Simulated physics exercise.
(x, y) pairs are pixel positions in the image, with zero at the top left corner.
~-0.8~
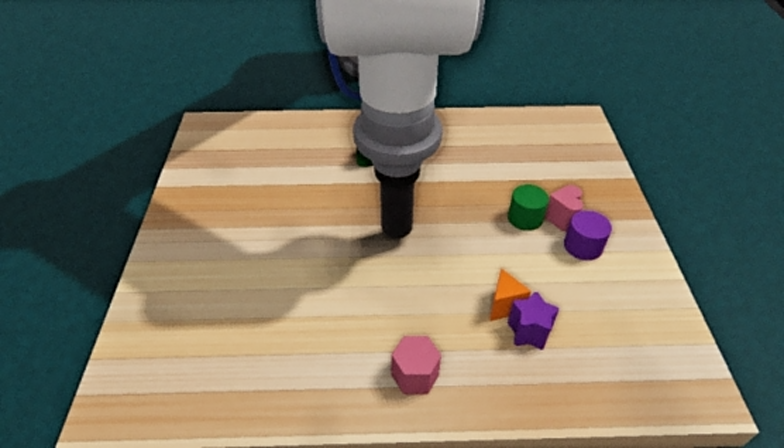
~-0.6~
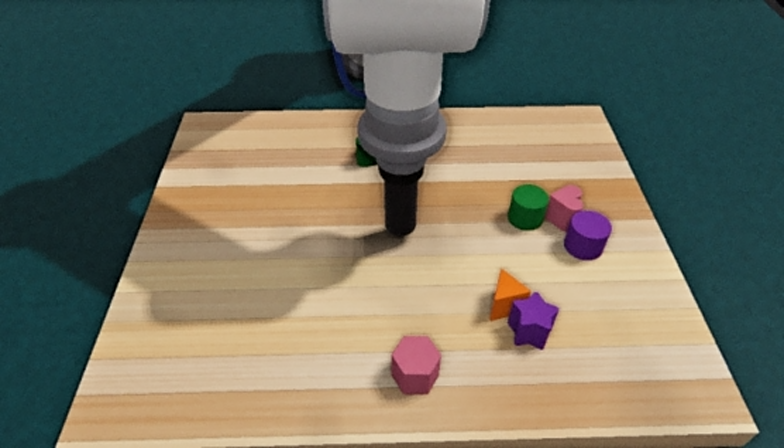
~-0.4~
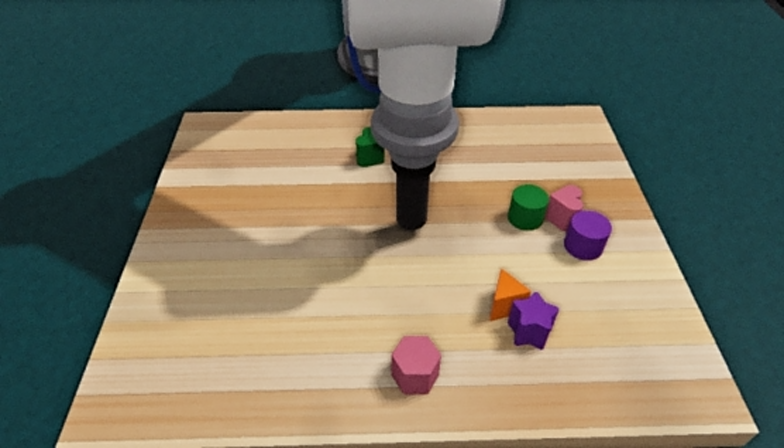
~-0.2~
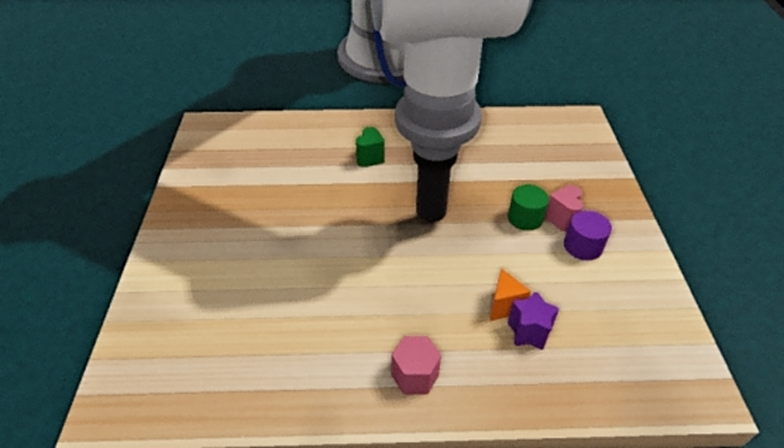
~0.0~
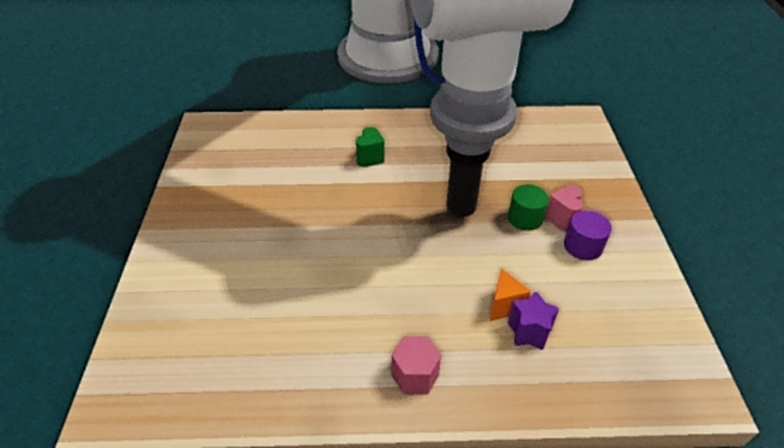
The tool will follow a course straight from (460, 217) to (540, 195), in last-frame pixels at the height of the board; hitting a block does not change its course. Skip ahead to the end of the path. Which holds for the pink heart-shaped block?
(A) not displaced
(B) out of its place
B.
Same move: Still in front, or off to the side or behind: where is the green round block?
It lies beside or behind the tool.
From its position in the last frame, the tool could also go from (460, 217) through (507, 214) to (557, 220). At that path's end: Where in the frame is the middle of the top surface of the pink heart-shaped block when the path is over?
It will likely be found at (629, 196).
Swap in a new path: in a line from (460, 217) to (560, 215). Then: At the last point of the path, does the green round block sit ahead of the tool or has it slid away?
Answer: Still ahead.
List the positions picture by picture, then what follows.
The first frame shows tool tip (397, 228); block tops, green round block (531, 196); pink heart-shaped block (569, 197); purple round block (592, 224).
The second frame shows tool (400, 226); blocks unchanged.
The third frame shows tool (411, 220); blocks unchanged.
The fourth frame shows tool (431, 213); blocks unchanged.
The fifth frame shows tool (461, 208); green round block (531, 196); pink heart-shaped block (569, 197); purple round block (592, 224).
What follows on the original path. One third of the way, tool (489, 200); nothing pushed yet.
Two thirds of the way, tool (516, 193); green round block (545, 197); pink heart-shaped block (582, 197).
At the end, tool (542, 186); green round block (548, 198); pink heart-shaped block (585, 197); purple round block in place.
